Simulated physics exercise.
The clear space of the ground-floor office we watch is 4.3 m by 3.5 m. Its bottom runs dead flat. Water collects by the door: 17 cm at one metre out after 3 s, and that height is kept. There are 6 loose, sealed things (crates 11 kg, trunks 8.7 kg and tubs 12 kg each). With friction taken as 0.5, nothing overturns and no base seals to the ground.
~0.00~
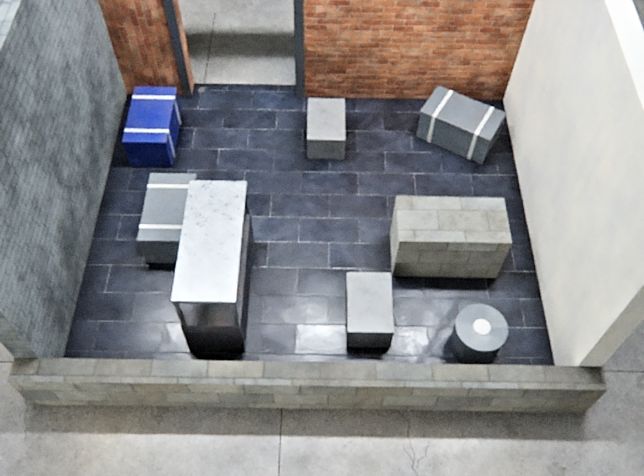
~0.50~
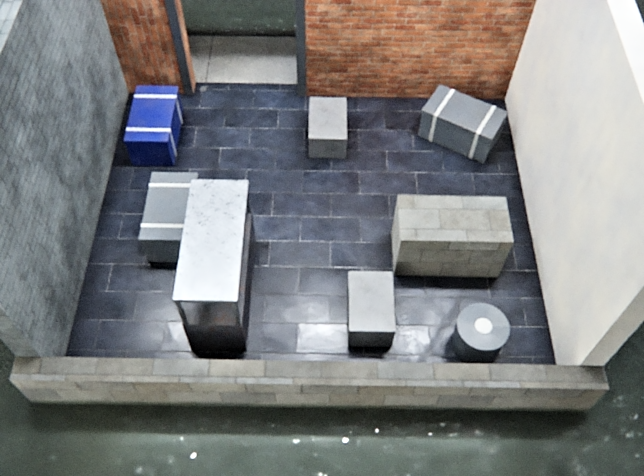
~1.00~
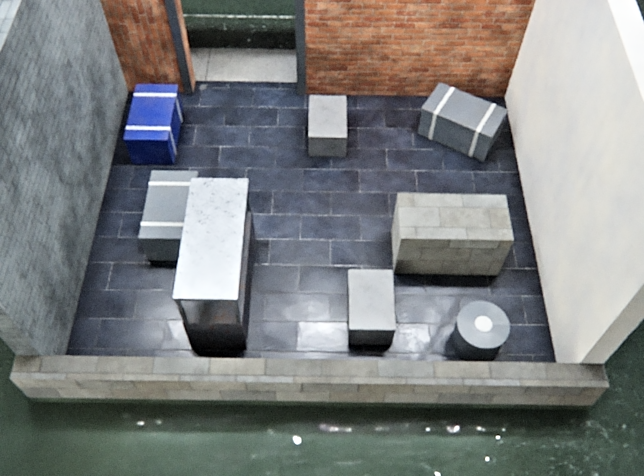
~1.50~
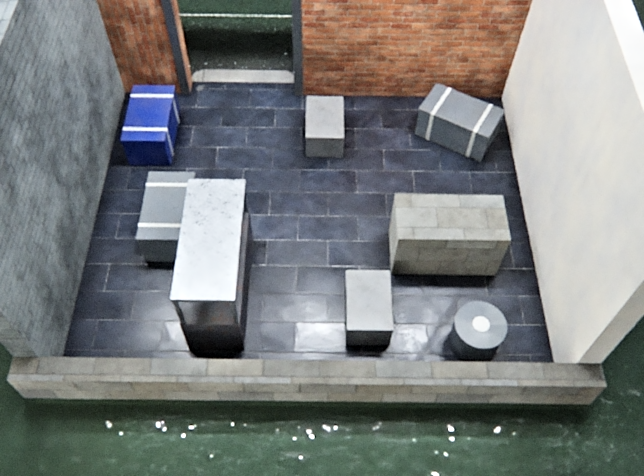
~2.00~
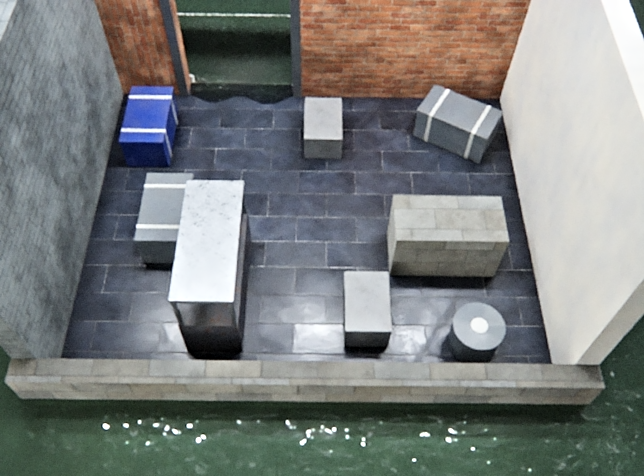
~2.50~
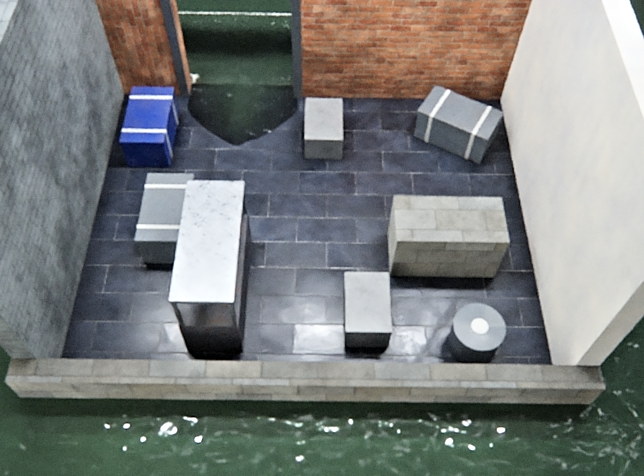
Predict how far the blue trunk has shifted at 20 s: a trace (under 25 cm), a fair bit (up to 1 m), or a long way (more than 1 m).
A fair bit.
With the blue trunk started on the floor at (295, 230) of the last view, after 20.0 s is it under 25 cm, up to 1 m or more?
Looks like it is swept a long way.
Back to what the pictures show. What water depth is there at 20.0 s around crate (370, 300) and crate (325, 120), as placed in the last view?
I'd put it at 15 cm and 13 cm respectively.
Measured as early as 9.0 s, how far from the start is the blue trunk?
By that time, close to 30 cm.
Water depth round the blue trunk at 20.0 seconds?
Near 12 cm deep.
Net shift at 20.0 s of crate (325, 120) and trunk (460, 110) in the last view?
They've ended up 150 cm and 100 cm away, in that order.
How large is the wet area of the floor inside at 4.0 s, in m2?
Around 4.5 m2 of it.
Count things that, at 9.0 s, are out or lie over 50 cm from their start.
1.
After 4.0 s the blue trunk is near (140, 114), 0.1 m from its start, aground; 0 afloat.
After 9.0 s the blue trunk is near (140, 94), 0.3 m from its start, afloat; 3 afloat.
After 16.0 s the blue trunk is near (154, 127), 0.3 m from its start, afloat; 6 afloat.
After 20.0 s the blue trunk is near (146, 139), 0.4 m from its start, afloat; 6 afloat.
